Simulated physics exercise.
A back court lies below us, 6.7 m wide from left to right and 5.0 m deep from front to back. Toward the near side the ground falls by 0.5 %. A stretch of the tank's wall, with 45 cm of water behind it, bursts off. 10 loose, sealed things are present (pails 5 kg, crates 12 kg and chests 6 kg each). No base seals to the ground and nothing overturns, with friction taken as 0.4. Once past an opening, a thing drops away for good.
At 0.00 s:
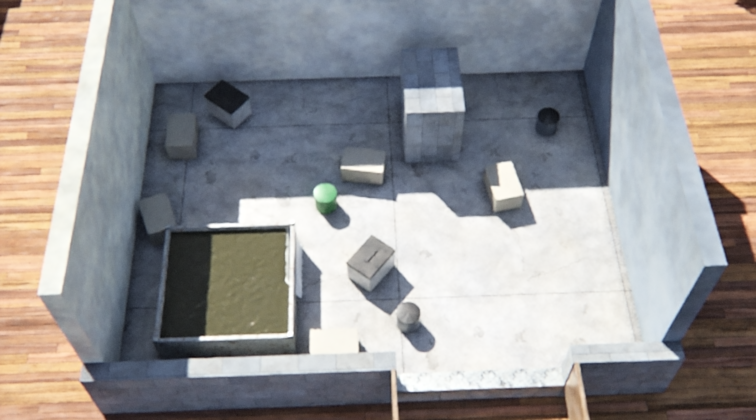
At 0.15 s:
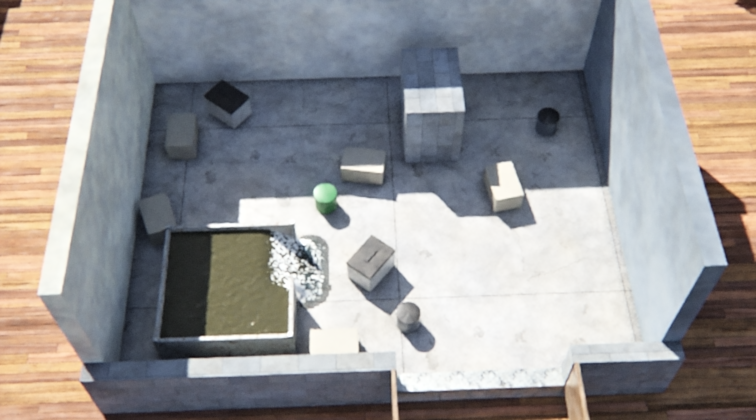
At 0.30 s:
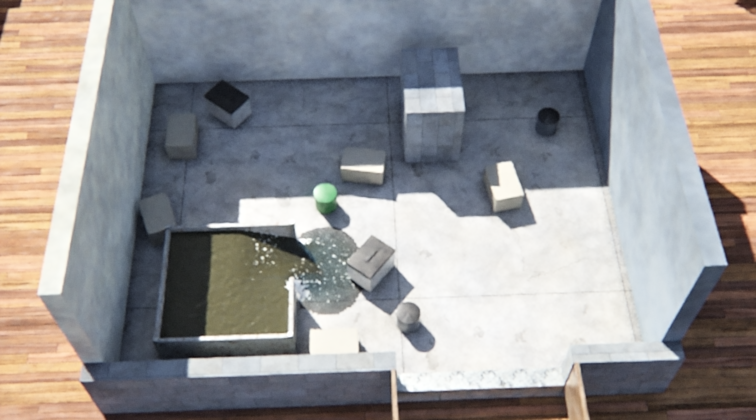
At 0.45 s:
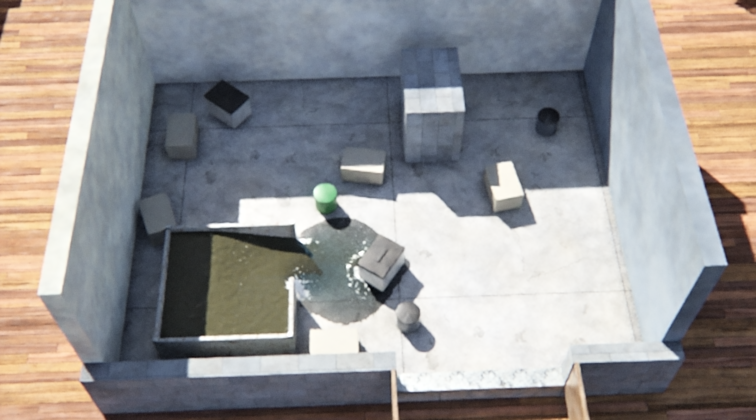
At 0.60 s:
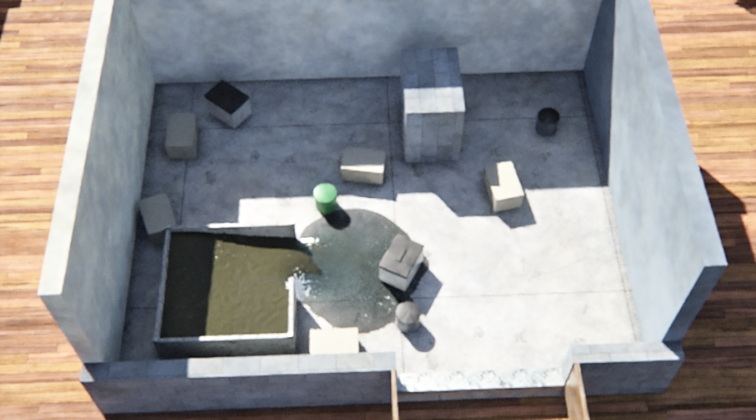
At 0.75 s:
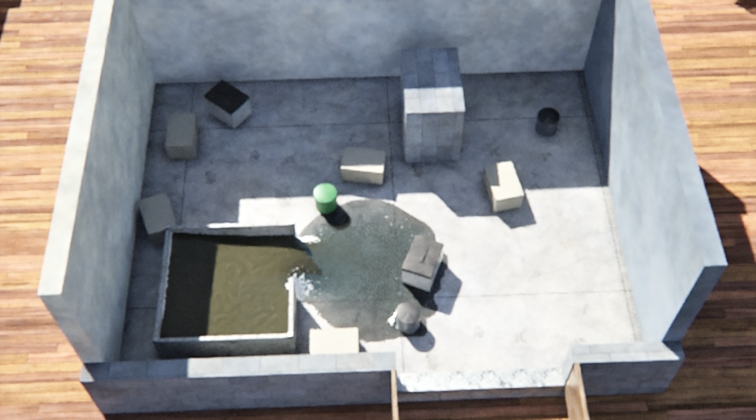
Water bursts through the tank's right wall, spreads across the court and pushes a grey chest rightward.
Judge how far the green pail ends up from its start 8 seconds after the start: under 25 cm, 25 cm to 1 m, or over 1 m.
It'll be roughly where it started.
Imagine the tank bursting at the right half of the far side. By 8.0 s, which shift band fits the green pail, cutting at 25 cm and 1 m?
What happens next is that the green pail gets swept a long way.
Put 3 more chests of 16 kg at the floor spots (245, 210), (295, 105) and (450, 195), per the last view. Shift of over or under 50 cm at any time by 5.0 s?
Taking them in order: Not far enough, not far enough and far enough.
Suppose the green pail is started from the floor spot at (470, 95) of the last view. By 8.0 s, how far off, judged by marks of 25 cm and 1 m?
Short answer: It hardly moves.
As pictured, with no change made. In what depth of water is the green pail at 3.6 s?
Around 2 cm.
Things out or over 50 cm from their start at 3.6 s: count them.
I make it 4 by then.
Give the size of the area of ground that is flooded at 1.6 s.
About 12.0 m2.
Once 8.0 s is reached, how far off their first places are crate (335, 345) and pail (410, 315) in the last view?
In that order: 0 cm, 100 cm.
After 1.6 s the green pail is near (325, 191), 0.0 m from its start, aground; 0 of 10 are out; 0 afloat.
After 3.6 s the green pail is near (325, 190), 0.0 m from its start, aground; 0 of 10 are out; 2 afloat.
After 5.6 s the green pail is near (325, 190), 0.0 m from its start, aground; 0 of 10 are out; 3 afloat.
After 8.0 s the green pail is near (325, 190), 0.0 m from its start, aground; 0 of 10 are out; 2 afloat.
